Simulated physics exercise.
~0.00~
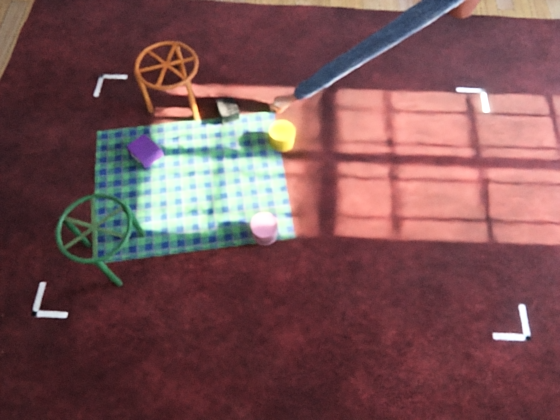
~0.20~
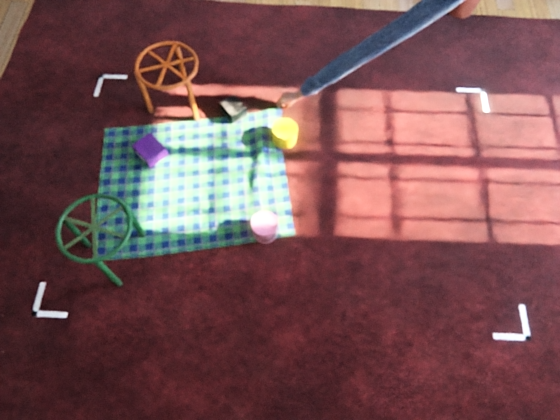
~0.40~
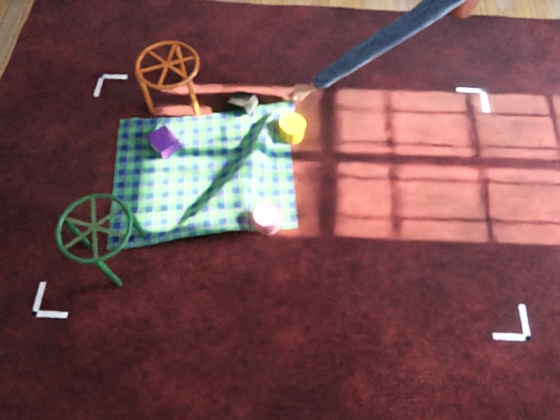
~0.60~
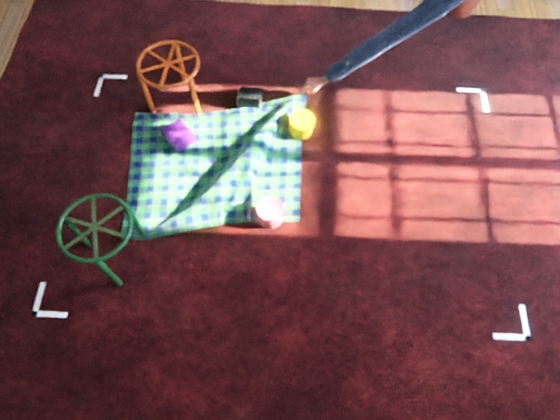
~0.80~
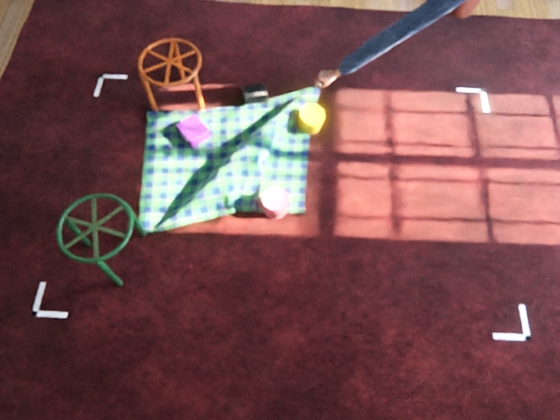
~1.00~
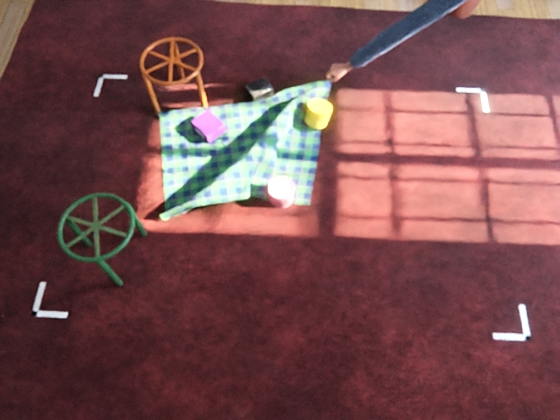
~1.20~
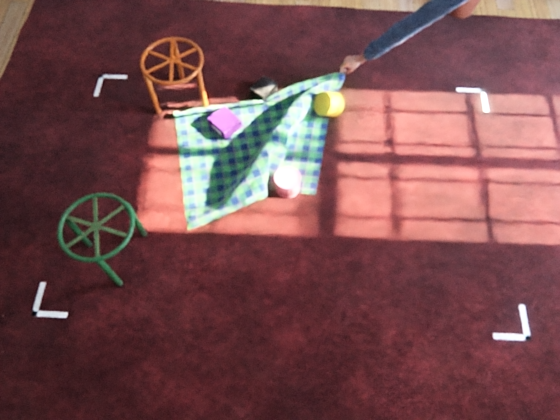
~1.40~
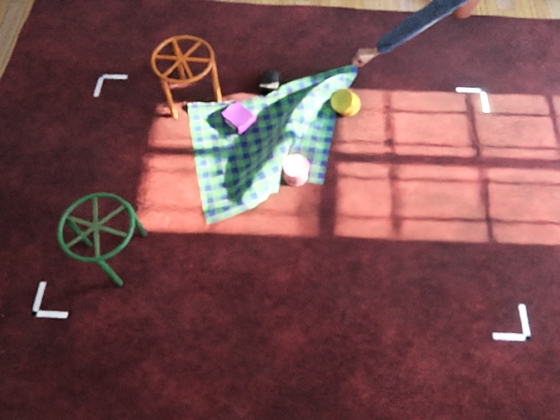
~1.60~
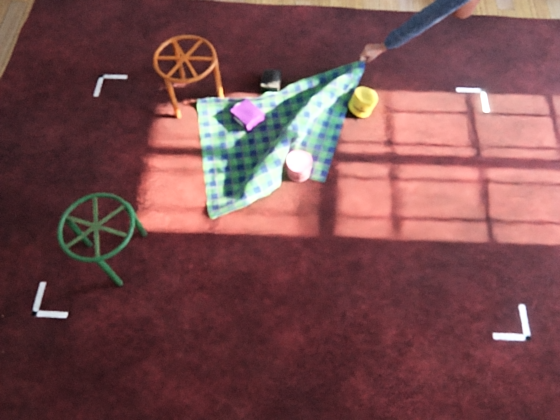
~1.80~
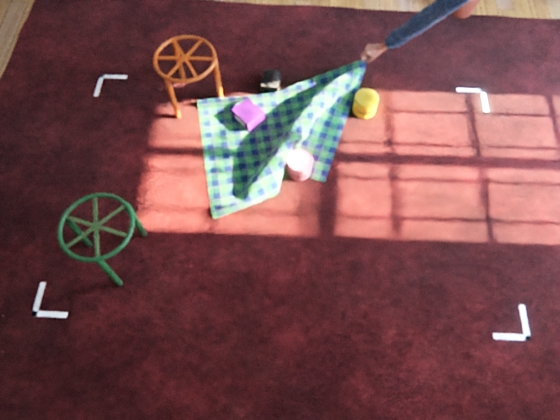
On a red carpet, a hand dragging a checkered cloth up and right, carrying small objects along until it rests bunched and creased.
